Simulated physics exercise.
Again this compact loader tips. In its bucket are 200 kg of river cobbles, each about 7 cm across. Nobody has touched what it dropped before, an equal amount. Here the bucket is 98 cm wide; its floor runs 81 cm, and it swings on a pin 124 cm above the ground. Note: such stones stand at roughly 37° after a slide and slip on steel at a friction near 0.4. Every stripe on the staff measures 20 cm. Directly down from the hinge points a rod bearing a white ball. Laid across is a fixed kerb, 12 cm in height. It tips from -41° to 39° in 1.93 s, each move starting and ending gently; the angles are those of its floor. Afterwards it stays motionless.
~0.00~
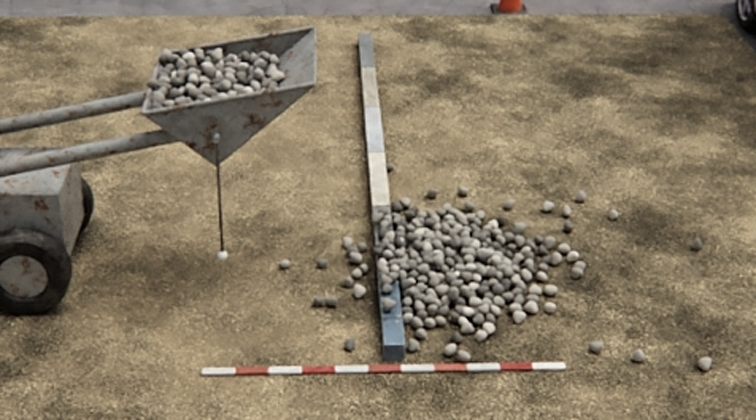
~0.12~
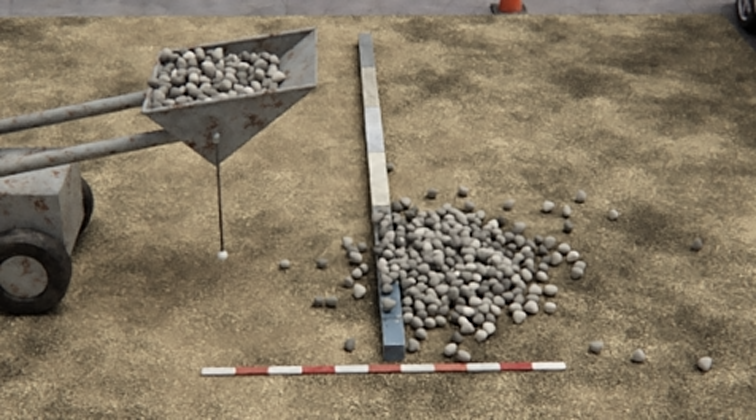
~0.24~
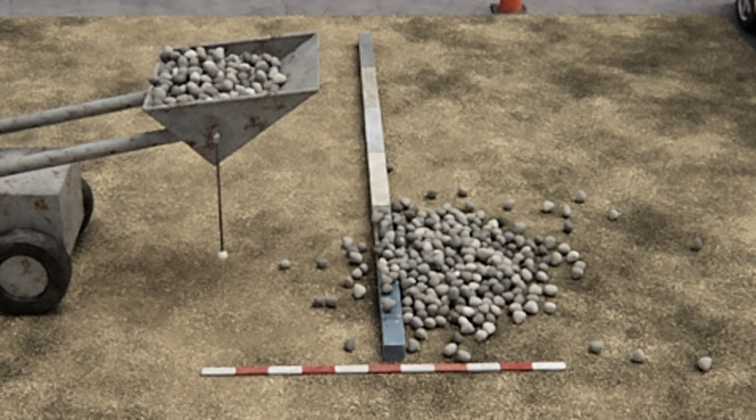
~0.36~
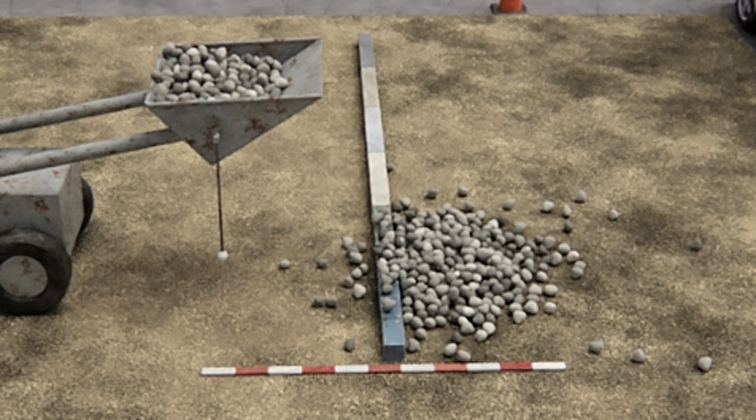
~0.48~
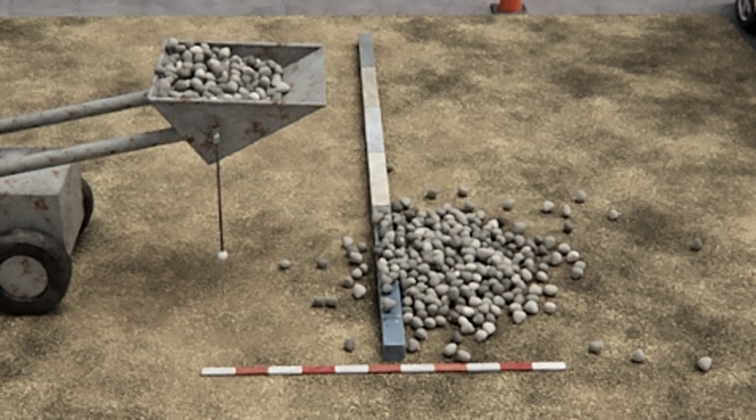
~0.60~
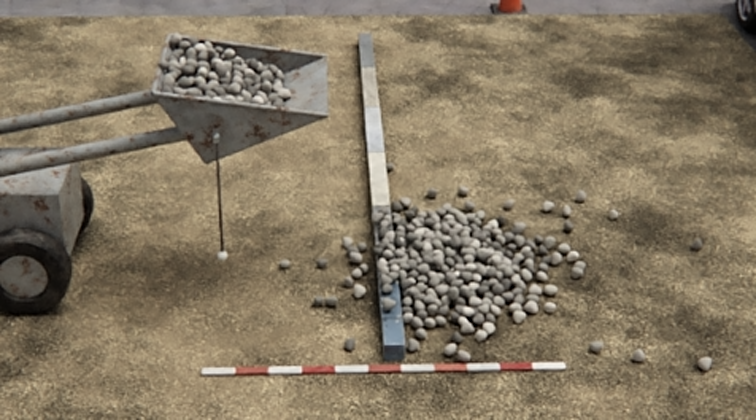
A raised loader bucket full of grey cobbles slowly tilting forward at left, while scattered stones lie still around a kerb.
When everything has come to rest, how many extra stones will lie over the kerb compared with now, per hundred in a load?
About 7 per hundred.
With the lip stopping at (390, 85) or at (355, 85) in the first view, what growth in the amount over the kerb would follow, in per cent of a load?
The first would add around 90 per cent, the second around 55 per cent.
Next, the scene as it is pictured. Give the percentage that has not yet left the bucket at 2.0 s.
It holds some 25 per cent.
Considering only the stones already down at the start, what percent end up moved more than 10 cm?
I'd say roughly 0 per cent of them.
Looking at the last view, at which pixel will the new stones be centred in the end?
Their centre ends up near (352, 256).
After 1.5 s the floor is at 27°; in per cent of one load, 100 in the bucket, 9 on this side of the kerb, 91 over the kerb; the foremost stones are at (616, 255).
After 2.0 s the floor is at 39°; in per cent of one load, 24 in the bucket, 85 on this side of the kerb, 91 over the kerb; the foremost stones are at (616, 255).
After 2.4 s the floor is at 39°; in per cent of one load, 0 in the bucket, 105 on this side of the kerb, 95 over the kerb; the foremost stones are at (616, 255).
After 4.8 s the floor is at 39°; in per cent of one load, 0 in the bucket, 102 on this side of the kerb, 98 over the kerb; the foremost stones are at (616, 255). Net gain over the kerb, 7.
